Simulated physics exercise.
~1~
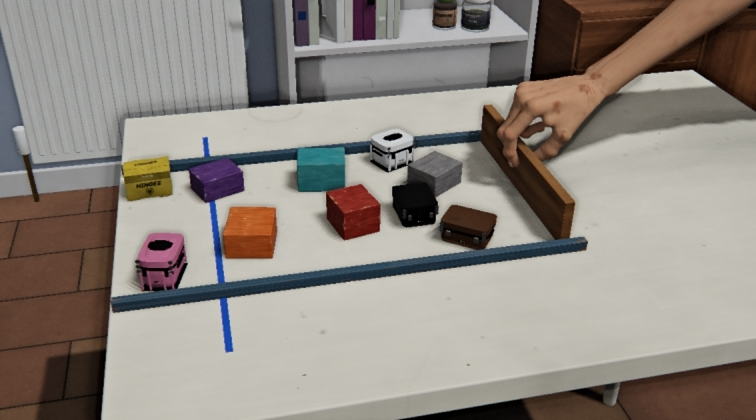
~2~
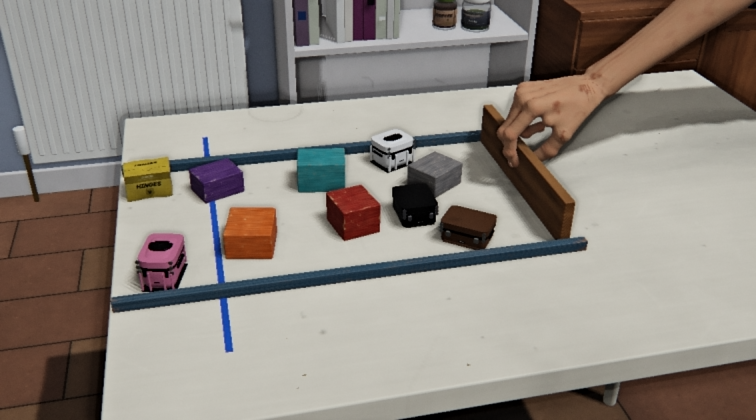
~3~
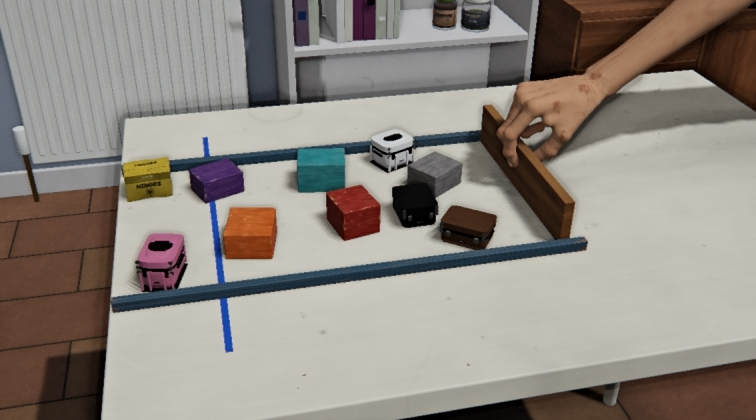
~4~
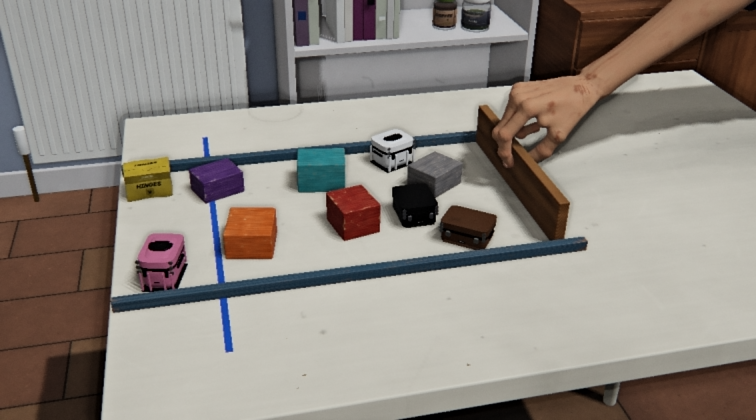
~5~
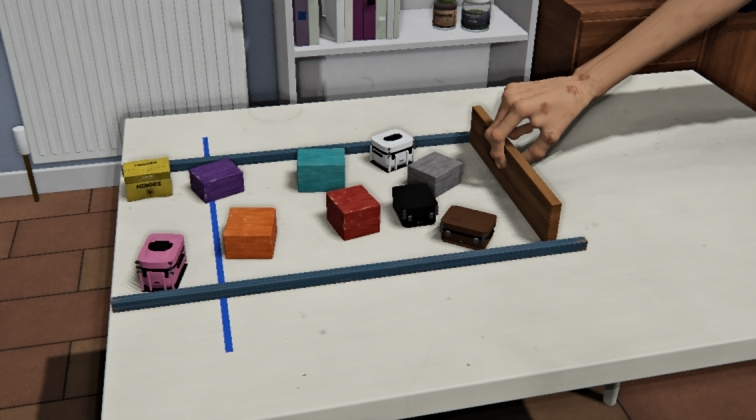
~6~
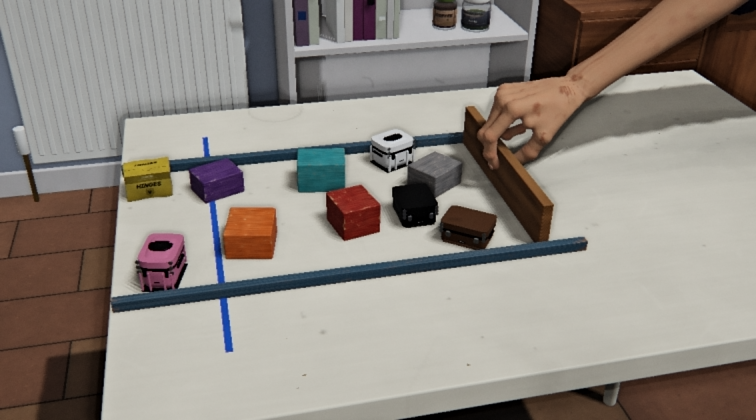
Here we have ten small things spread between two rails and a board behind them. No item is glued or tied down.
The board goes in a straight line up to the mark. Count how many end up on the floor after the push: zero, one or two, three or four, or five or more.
Three or four.
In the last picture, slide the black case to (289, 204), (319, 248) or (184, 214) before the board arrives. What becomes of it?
Results in order - still up; still up; still up.
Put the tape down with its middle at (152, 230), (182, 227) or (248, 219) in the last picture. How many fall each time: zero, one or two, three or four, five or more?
Taking the places one by one, it comes to at least five; five or over; 1 or 2.
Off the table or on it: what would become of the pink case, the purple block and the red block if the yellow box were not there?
Pink case: Over the edge. Purple block: Over the edge. Red block: Still there.
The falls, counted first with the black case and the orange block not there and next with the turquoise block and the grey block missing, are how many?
Tally of falls: 2 for the first try, 2 for the second.
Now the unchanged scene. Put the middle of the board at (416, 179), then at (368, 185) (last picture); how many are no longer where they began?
Tally: First 4; then 6.
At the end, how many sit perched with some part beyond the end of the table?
The overhang total is 1.
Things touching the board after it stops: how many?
It touches 4.
Soon after, none off yet; yellow box at rest near (148, 179); pink case at rest near (163, 262); purple block at rest near (217, 180).
At rest, the number that fall off is three or four; fallen, orange block, purple block, pink case and yellow box.
